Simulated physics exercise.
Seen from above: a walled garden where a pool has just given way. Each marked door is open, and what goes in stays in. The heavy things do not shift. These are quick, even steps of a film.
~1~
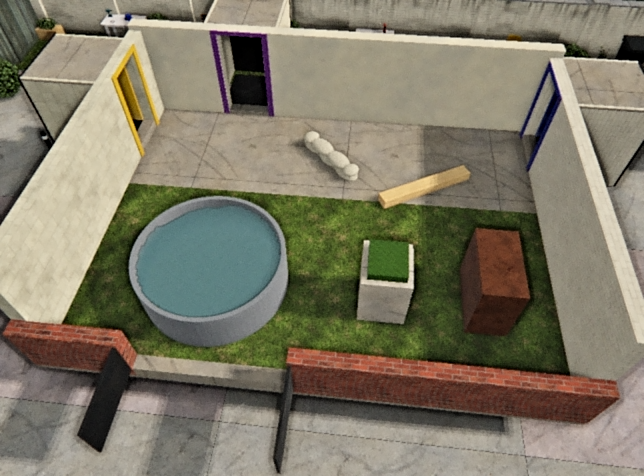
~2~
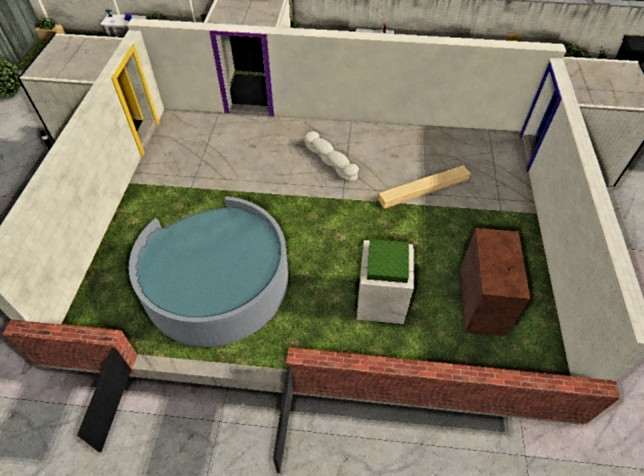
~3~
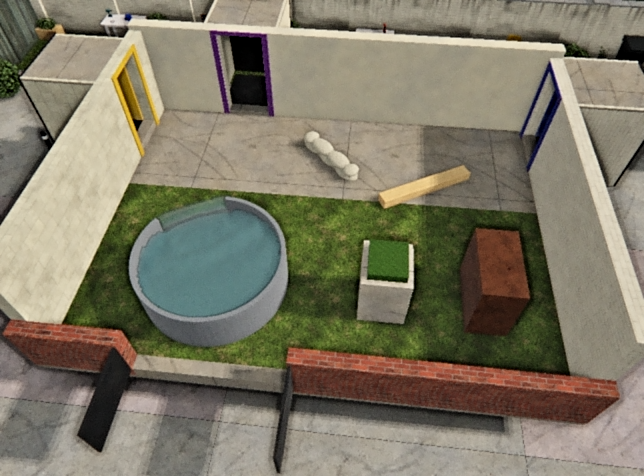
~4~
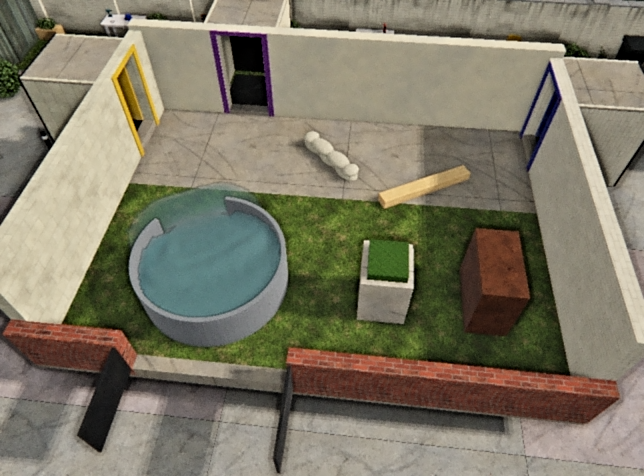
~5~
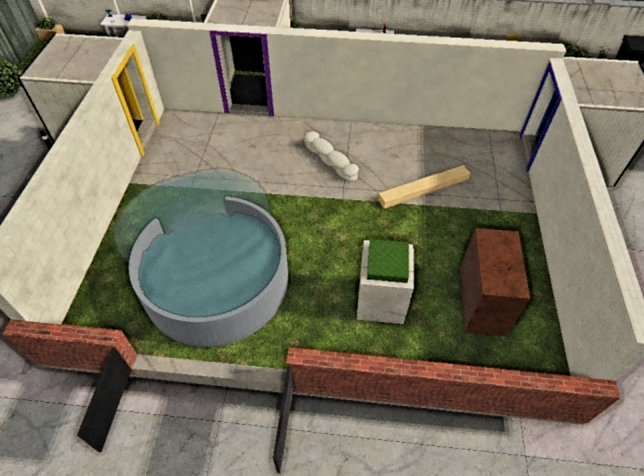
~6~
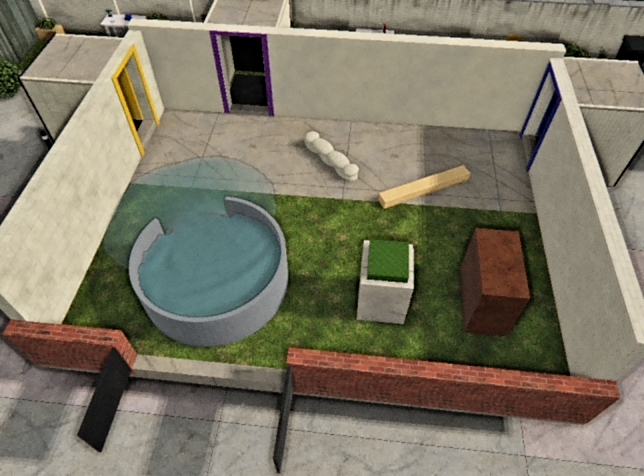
In a walled garden seen from above, a round grey pool of still blue water sits on the grass beside a planter and a rust-brown block. A gap opens in the pool's far side, and a thin, clear sheet of water pours out, fanning across the grass and onto the paving behind.
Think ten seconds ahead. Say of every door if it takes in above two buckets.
In the end: The yellow door floods; the purple door floods; the blue door holds within the limit.
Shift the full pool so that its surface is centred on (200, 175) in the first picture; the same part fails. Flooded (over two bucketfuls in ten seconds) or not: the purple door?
My reading: The purple one goes over.
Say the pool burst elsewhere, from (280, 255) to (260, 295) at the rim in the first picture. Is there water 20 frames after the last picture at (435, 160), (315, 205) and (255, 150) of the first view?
One after the other: Not flooded, flooded, not flooded.
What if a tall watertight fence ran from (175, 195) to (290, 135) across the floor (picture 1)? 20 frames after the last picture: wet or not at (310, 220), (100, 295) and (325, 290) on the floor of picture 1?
In turn: Covered, covered, dry.
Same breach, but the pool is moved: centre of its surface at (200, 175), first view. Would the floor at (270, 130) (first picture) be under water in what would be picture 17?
At that place: Flooded.
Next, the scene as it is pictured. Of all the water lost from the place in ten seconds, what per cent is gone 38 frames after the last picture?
About 70 per cent.
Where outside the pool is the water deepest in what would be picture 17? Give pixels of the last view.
Close to (171, 113).
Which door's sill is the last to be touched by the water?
Last comes the blue one.
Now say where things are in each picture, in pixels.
Still water in the round pool at (209, 256), in the first picture.
The front is at a hidden place, out from the gap on the round pool's far side, in the second picture.
Water pours out on the round pool's far side and has run to a hidden place, in the third picture.
Water pours out on the round pool's far side and has run to (228, 185), in the fourth picture.
The front is at (232, 172), out from the gap on the round pool's far side, in the fifth picture.
Water pours out on the round pool's far side and has run to (141, 179), in the sixth picture.
A moment on, water covers 25 % of the floor; the yellow door wet at the sill, nothing in, the purple door not reached, the blue door not reached.
Next, water covers 30 % of the floor; the yellow door under two buckets in, the purple door over two buckets in, the blue door not reached.
Then, water covers 40 % of the floor; the yellow door over two buckets in, the purple door far over two buckets in, the blue door not reached.
Later, water covers 65 % of the floor; the yellow door over two buckets in, the purple door far over two buckets in, the blue door wet at the sill, nothing in.
In the end, water covers 85 % of the floor; the yellow door over two buckets in, the purple door far over two buckets in, the blue door wet at the sill, nothing in.
